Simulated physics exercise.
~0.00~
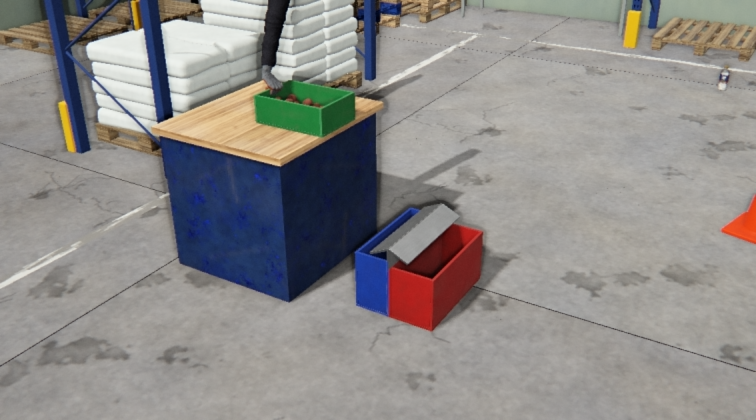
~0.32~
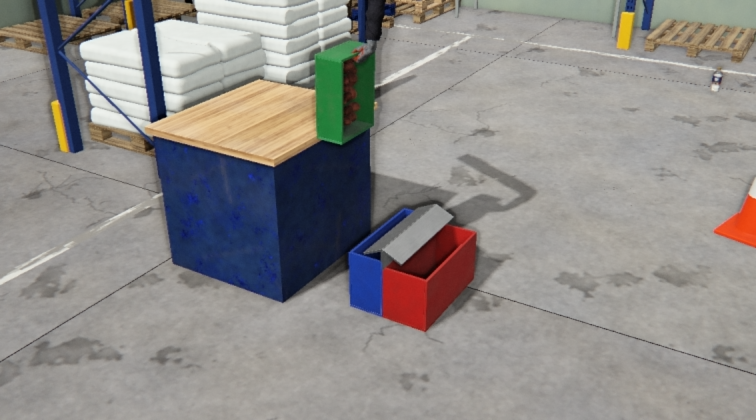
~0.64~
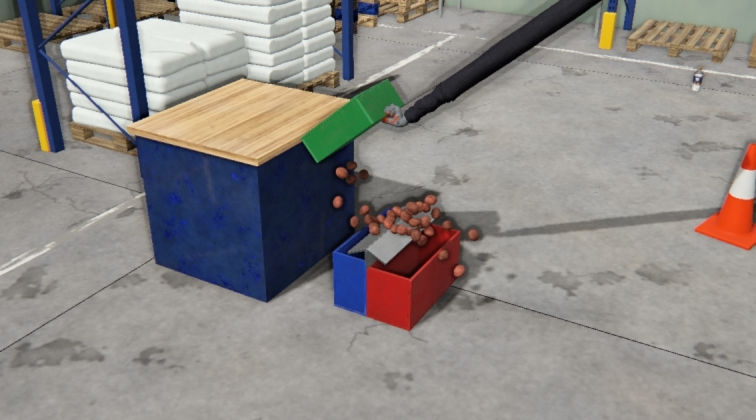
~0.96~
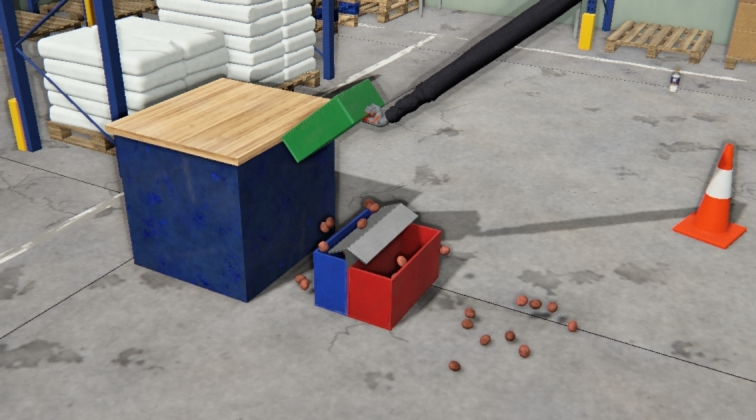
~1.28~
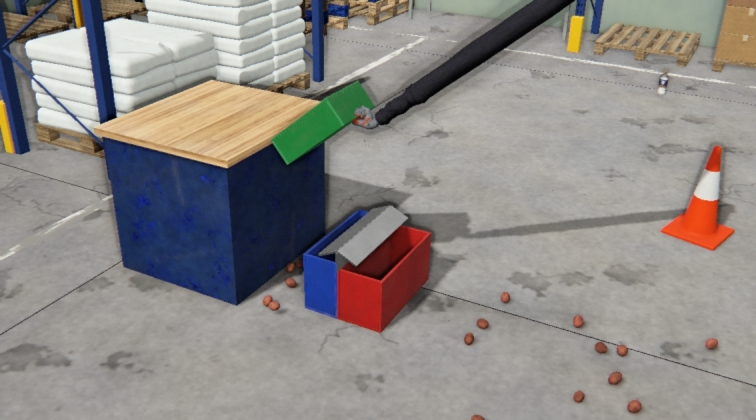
In a warehouse with a concrete floor, seen from above at an angle, a wood-topped blue bench stands before stacked white sacks. A green crate of small reddish potatoes sits on it, while a blue trough and a red tub wait below to the right, a grey peaked splitter over their shared wall. A dark arm swings the crate up over the bench's edge and tips it past upright until the potatoes pour out. They tumble onto the splitter, some dropping into the containers and others bouncing away. The crate stays tipped as strays lie beside the bench and roll across the floor toward an orange cone.
